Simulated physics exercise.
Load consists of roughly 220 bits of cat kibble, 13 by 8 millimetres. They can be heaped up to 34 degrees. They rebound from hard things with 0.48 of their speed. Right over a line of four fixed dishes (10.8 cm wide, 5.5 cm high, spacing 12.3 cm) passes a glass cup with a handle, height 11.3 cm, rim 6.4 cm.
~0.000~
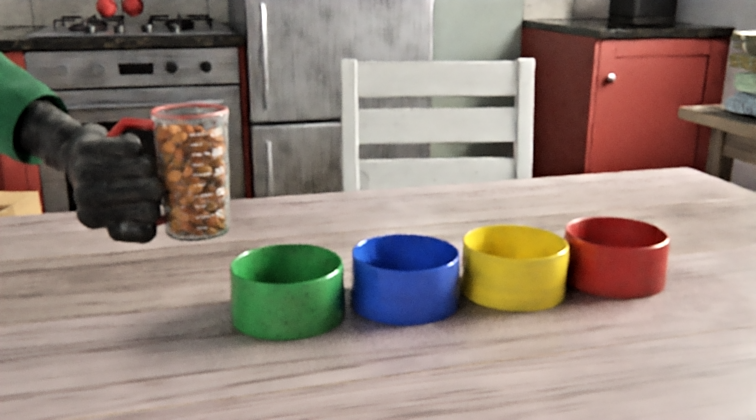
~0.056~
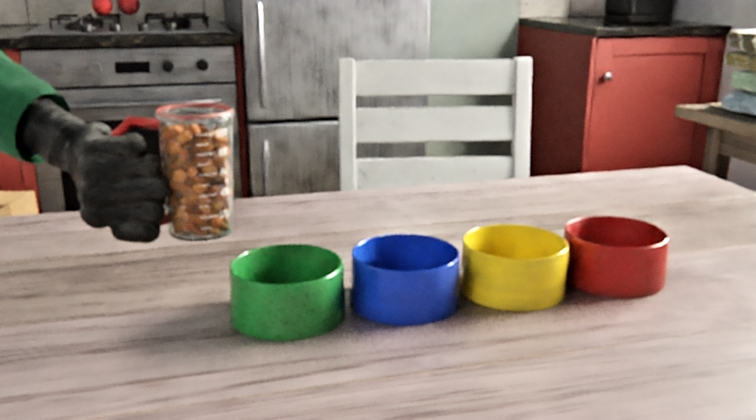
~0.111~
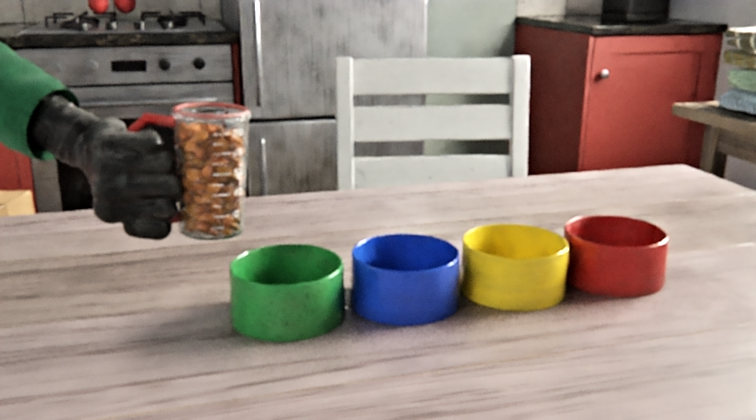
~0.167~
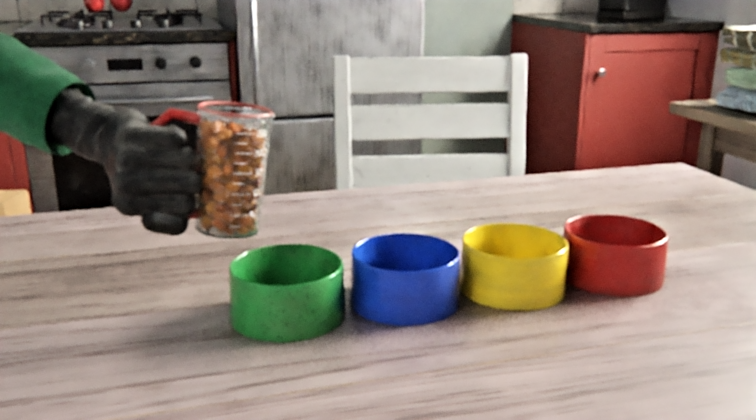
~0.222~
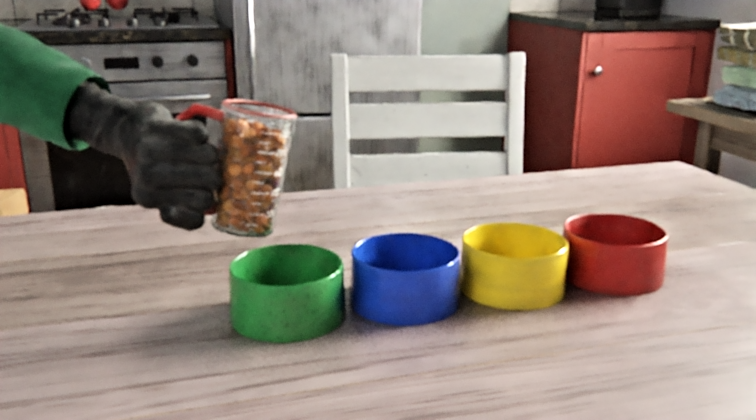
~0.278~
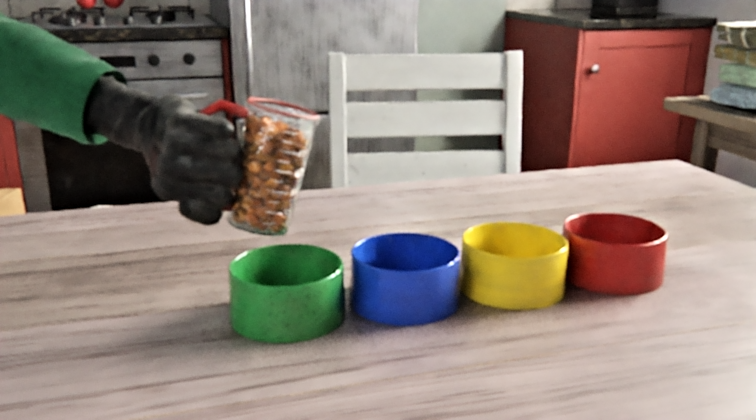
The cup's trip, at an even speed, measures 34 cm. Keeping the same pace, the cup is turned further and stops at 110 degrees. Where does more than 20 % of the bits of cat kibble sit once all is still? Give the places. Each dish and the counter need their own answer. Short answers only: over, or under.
Red: It will keep more than a fifth; blue: It will keep a fifth or less; green: It will keep a fifth or less; yellow: It will keep a fifth or less; counter: It will keep a fifth or less.
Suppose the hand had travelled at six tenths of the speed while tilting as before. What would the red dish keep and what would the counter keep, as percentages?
Shares - red 70, counter 10.
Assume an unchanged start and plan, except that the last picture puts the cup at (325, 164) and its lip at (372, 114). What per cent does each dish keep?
In the end red holds 70, blue holds 0, green holds 0, yellow holds 0.
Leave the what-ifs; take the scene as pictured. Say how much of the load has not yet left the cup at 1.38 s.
Roughly 95 per cent, I'd say.
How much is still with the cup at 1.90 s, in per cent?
Close to 70 per cent of the load, I'd guess.
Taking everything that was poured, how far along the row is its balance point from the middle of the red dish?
It ends up around 2 cm from that dish's centre, over to the left.
After 0.94 s, tilt 59 degrees; cup holds 100 %.
After 1.38 s, tilt 89 degrees; cup holds 95 %, red 5 %.
After 1.90 s, tilt 110 degrees; cup holds 70 %, red 20 %.
At rest (3.9 s), red 70 %, blue 0 %, green 0 %, yellow 5 %, counter 10 %, cup 15 %.
